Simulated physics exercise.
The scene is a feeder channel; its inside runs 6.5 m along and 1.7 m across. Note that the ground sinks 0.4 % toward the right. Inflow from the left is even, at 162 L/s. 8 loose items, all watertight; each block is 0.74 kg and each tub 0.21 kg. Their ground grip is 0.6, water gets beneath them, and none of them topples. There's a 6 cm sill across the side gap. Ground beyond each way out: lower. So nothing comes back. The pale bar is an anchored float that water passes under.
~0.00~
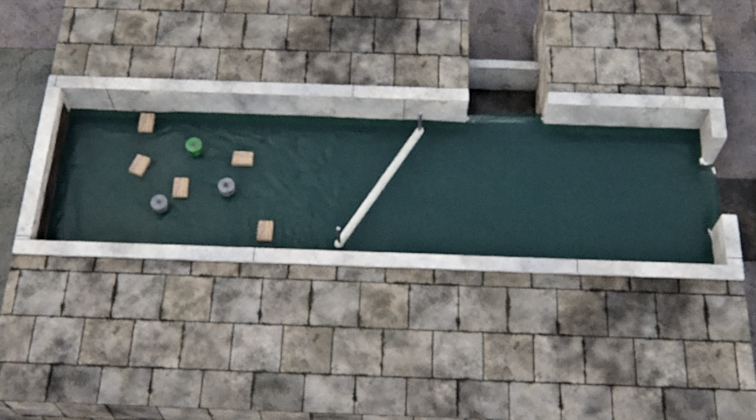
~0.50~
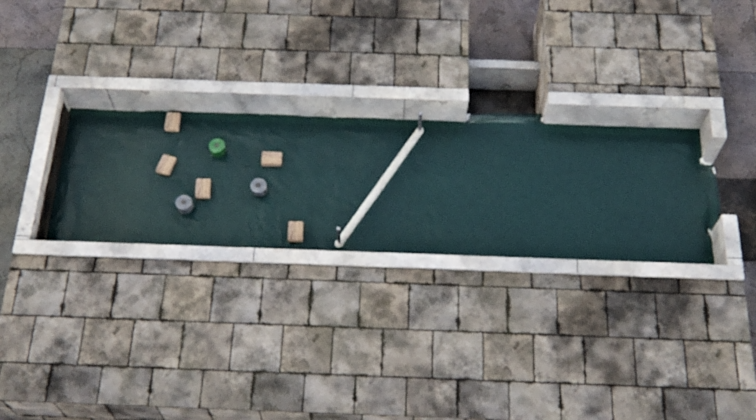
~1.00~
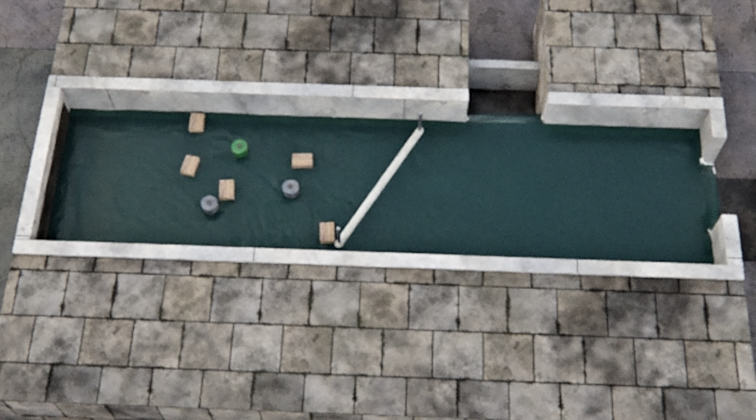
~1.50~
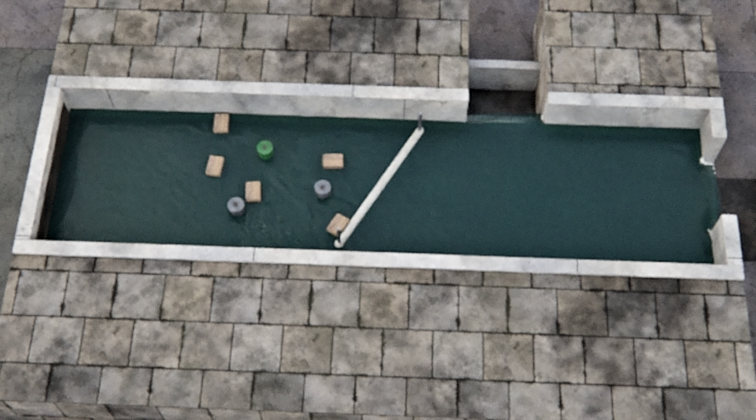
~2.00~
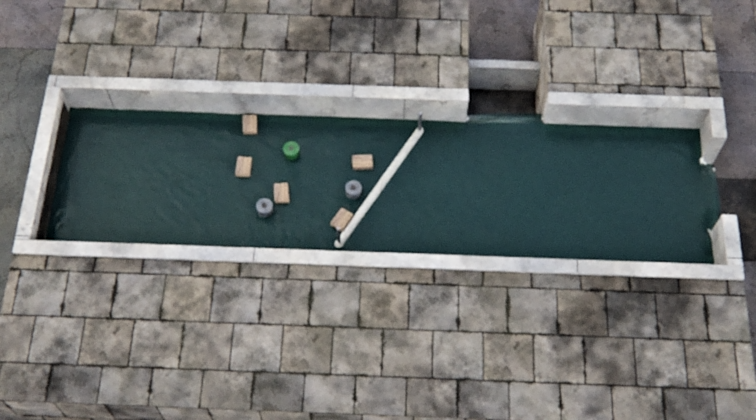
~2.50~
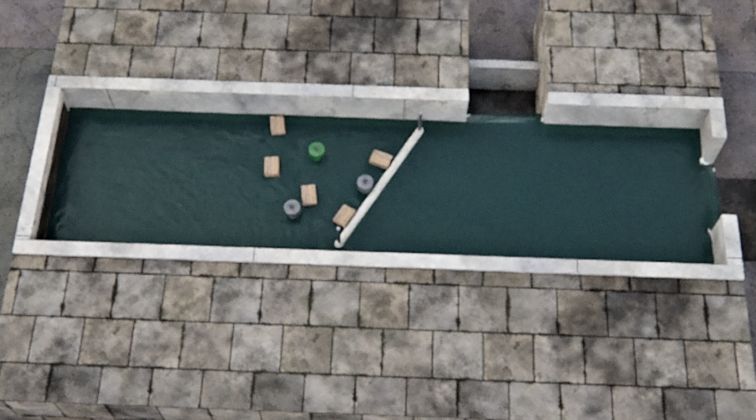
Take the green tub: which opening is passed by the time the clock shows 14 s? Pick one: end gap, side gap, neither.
The choice is neither.
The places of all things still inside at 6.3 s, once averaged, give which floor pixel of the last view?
The centre sits near (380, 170).
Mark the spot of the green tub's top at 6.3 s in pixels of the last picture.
Estimated pixel: About (392, 139).
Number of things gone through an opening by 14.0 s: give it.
By my count, 0.
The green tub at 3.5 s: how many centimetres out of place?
Displacement by then near 200 cm.
After 3.5 s the green tub is near (369, 150), 1.8 m from its start, afloat; 0 of 8 are out; 8 afloat.
After 6.3 s the green tub is near (392, 139), 2.0 m from its start, afloat; 0 of 8 are out; 8 afloat.
After 10.0 s the green tub is near (392, 138), 2.0 m from its start, afloat; 0 of 8 are out; 8 afloat.
After 14.0 s the green tub is near (393, 138), 2.0 m from its start, afloat; 0 of 8 are out; 8 afloat.
